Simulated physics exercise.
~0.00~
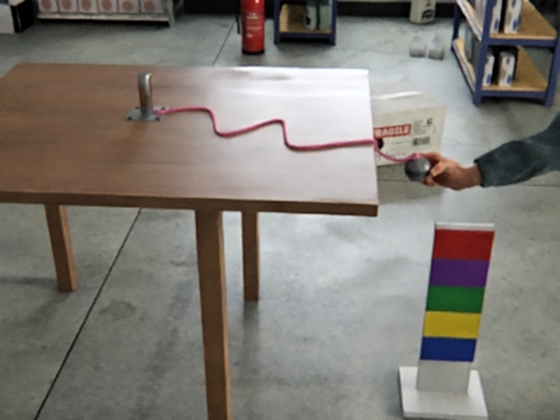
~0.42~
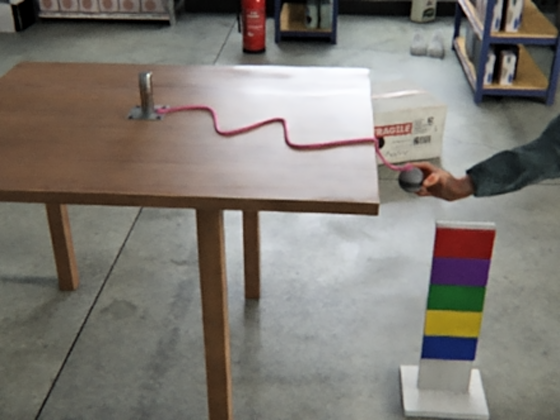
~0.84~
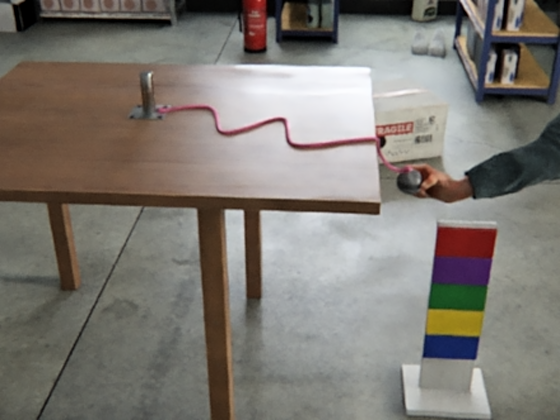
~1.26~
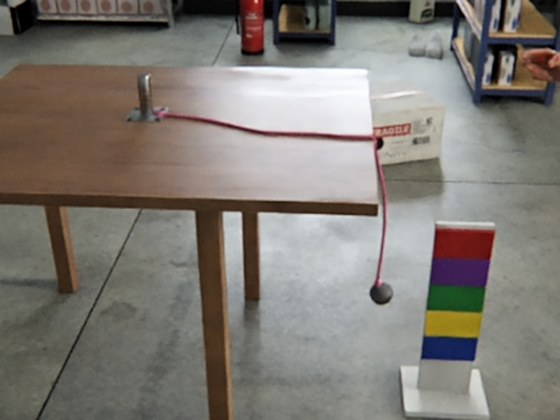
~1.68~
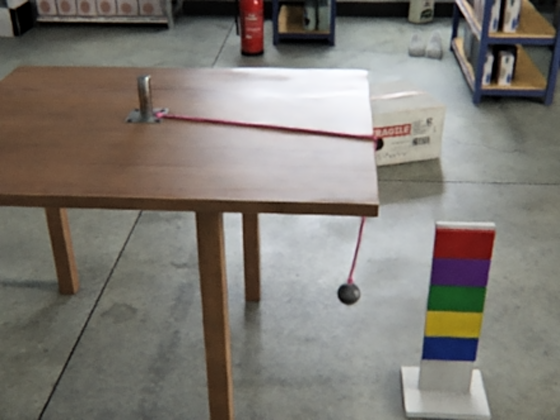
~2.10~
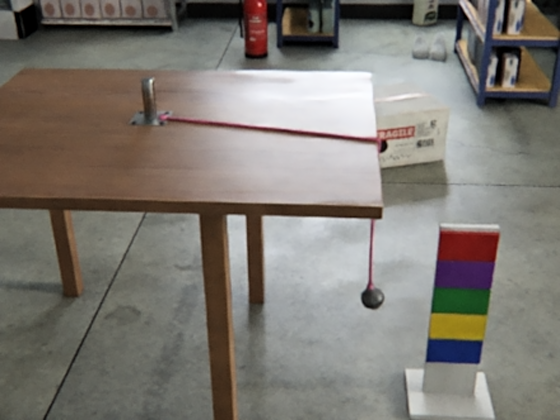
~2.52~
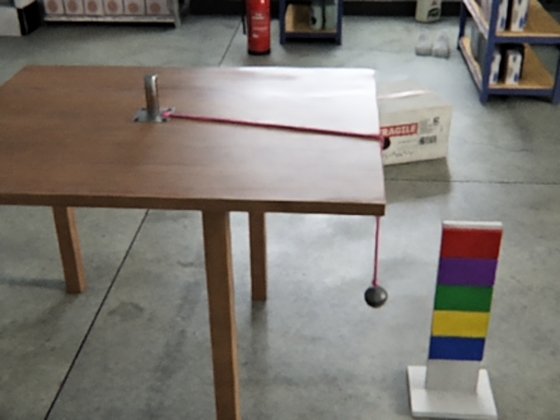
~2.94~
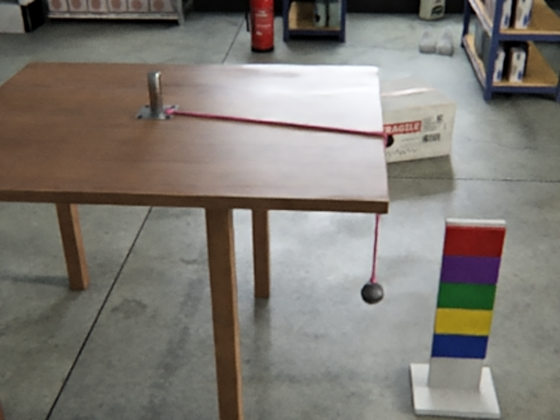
A hand held a grey ball on a slack red cord just past the right edge of a wooden table, then let go, and the ball dropped, swung a little, and ended up hanging level with the green band on the striped board.
